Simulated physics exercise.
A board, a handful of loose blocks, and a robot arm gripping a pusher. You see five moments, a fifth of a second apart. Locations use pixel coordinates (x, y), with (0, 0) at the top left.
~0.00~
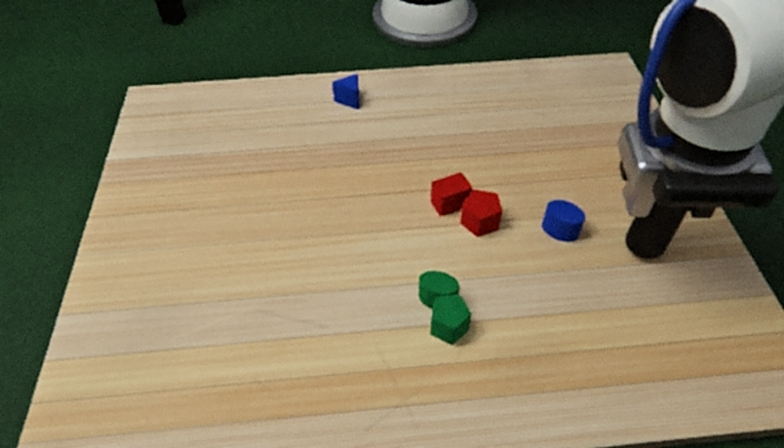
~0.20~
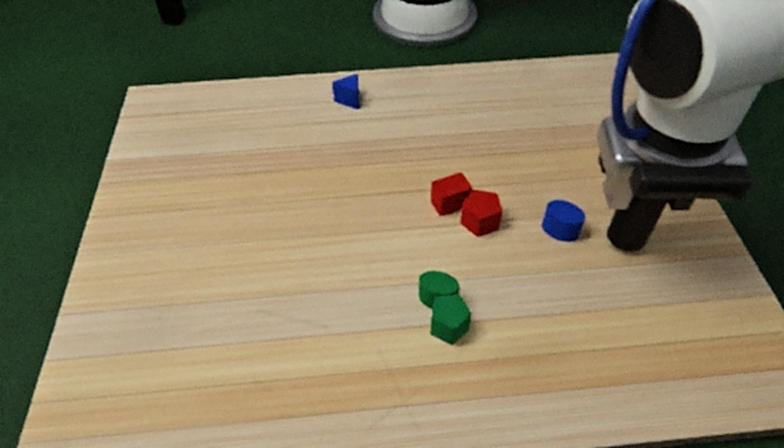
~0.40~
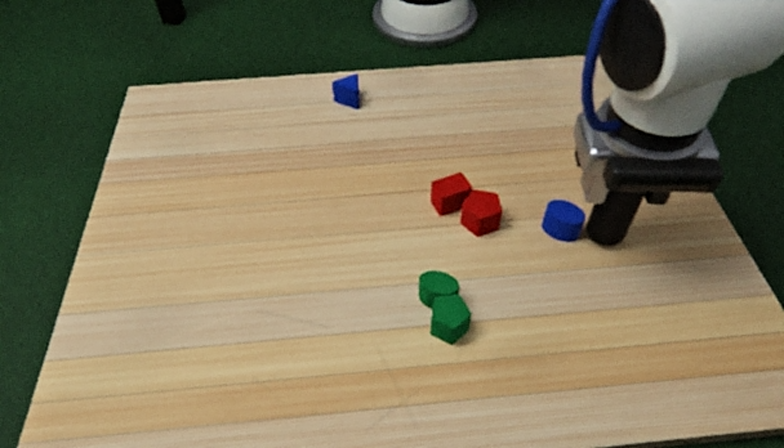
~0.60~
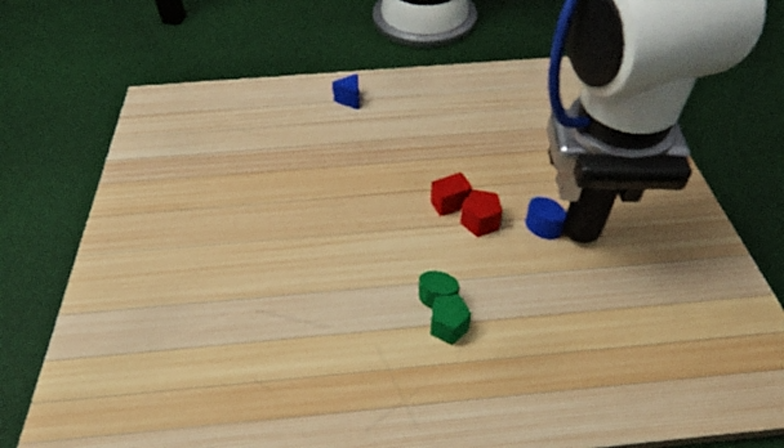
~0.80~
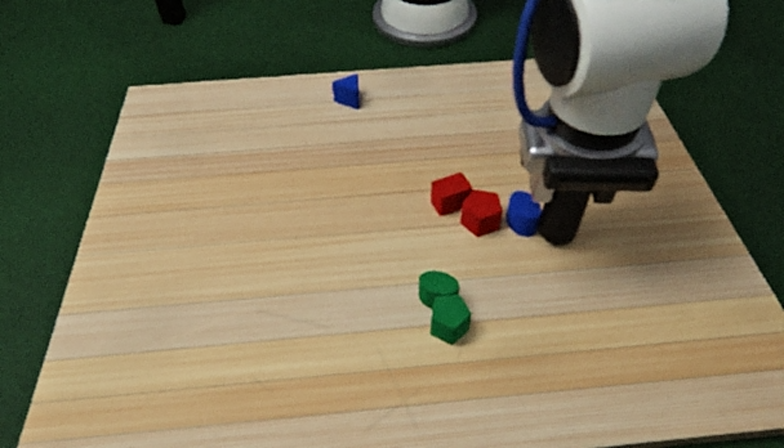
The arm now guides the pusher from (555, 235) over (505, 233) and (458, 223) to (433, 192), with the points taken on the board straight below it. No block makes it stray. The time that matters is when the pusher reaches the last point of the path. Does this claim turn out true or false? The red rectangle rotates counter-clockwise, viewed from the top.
That statement is accurate.
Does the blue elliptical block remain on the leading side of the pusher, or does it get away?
Most likely the blue elliptical block stays ahead.
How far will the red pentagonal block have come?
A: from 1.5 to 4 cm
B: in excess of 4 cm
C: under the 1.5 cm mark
The one that fits is B, in excess of 4 cm.
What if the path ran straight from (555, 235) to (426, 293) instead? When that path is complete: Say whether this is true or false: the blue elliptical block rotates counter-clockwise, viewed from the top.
The statement is incorrect.
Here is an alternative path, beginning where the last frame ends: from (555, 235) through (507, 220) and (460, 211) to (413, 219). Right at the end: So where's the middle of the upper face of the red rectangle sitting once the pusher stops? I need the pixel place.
At (421, 170).
The first path, step by step. One third of the way, pusher at (506, 229); red rectangle at (434, 176); red pentagonal block at (450, 198); blue elliptical block at (483, 196), turned 45° clockwise.
Two thirds of the way, pusher at (458, 218); red rectangle at (420, 166), turned 20° clockwise; red pentagonal block at (405, 190), turned 15° anticlockwise; blue elliptical block at (440, 184), turned 65° clockwise.
At the end, pusher at (433, 187); red rectangle at (398, 142), turned 20° anticlockwise; red pentagonal block at (405, 190), turned 20° anticlockwise; blue elliptical block at (419, 153), turned 85° clockwise.
